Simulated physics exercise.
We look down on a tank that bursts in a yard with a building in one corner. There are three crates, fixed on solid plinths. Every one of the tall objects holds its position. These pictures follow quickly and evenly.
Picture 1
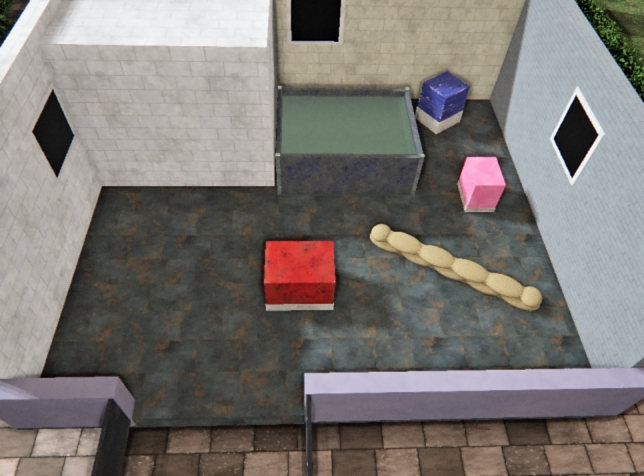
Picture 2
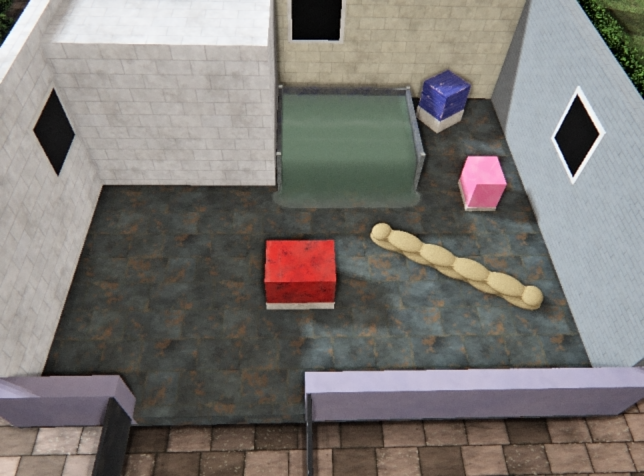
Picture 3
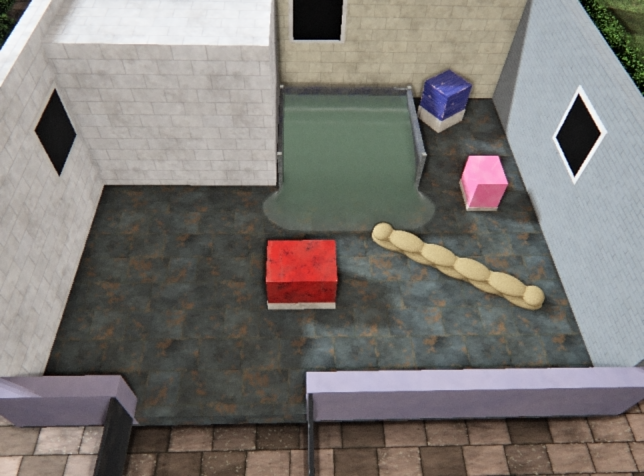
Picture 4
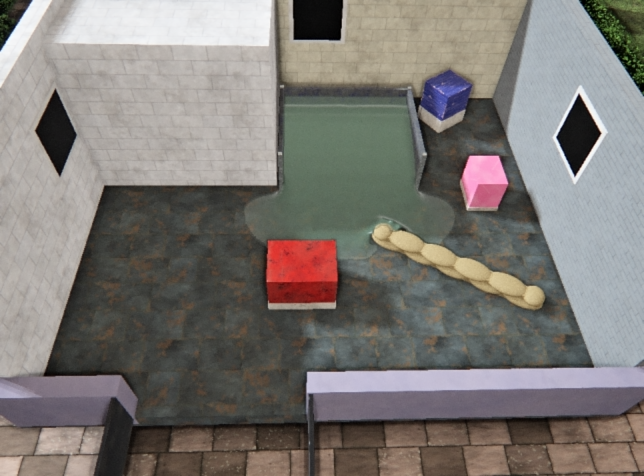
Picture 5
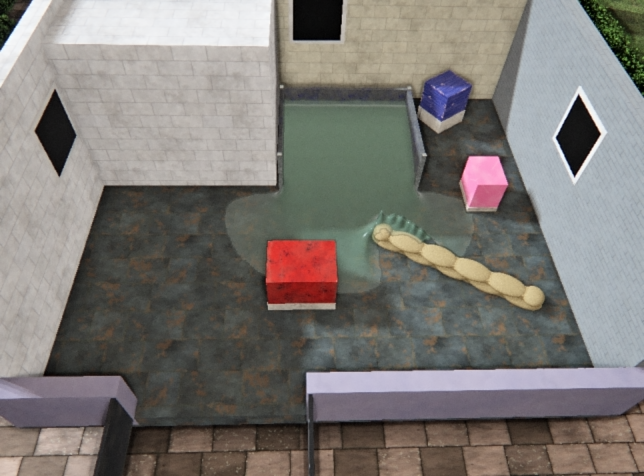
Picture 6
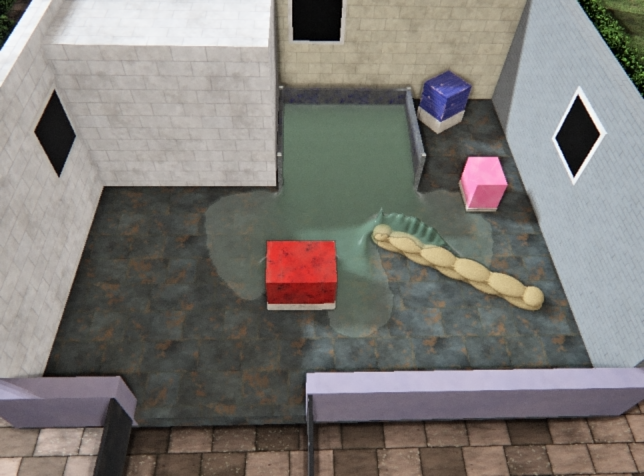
Green water bursts from a tank against the back wall of a walled yard, seen from high above with a pale block of building in the left corner. A red crate sits near the middle, a knotted tan barrier lies to its right, and pink and blue crates stand at the back right. The water spreads forward across the dark floor, ripples along the barrier and flows around both sides of the red crate, while the crates and the view stay still.
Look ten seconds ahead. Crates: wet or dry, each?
My prediction: The pink crate ends up with water on it; the red crate ends up with water on it; the blue crate ends up clear of the water.
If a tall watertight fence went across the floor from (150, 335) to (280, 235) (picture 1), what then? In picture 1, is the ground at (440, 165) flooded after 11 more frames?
There: Clear.
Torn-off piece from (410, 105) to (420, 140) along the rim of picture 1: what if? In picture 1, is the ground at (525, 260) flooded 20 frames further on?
Submerged.
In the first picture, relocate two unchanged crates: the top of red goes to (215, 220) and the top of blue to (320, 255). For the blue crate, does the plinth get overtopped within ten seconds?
Result - the blue crate is overtopped.
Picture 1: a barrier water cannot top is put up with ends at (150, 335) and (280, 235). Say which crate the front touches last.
I'd pick the crate marked blue.
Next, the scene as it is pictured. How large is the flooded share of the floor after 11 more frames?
About 65 per cent.
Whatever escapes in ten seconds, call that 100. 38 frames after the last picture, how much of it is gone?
Roughly 35 percent of it.
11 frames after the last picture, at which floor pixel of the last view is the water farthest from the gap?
My guess is roughly (36, 401).
A moment on, water covers 40 % of the floor; the pink crate water round its plinth, the red crate water round its plinth, the blue crate not reached.
Next, water covers 65 % of the floor; the pink crate water round its plinth, the red crate water round its plinth, the blue crate not reached.
Then, water covers 85 % of the floor; the pink crate water round its plinth, the red crate water round its plinth, the blue crate water round its plinth.
Later, water covers 95 % of the floor; the pink crate water round its plinth, the red crate water round its plinth, the blue crate water round its plinth.
In the end, water covers 95 % of the floor; the pink crate was topped, the red crate was topped, the blue crate stayed above the water.
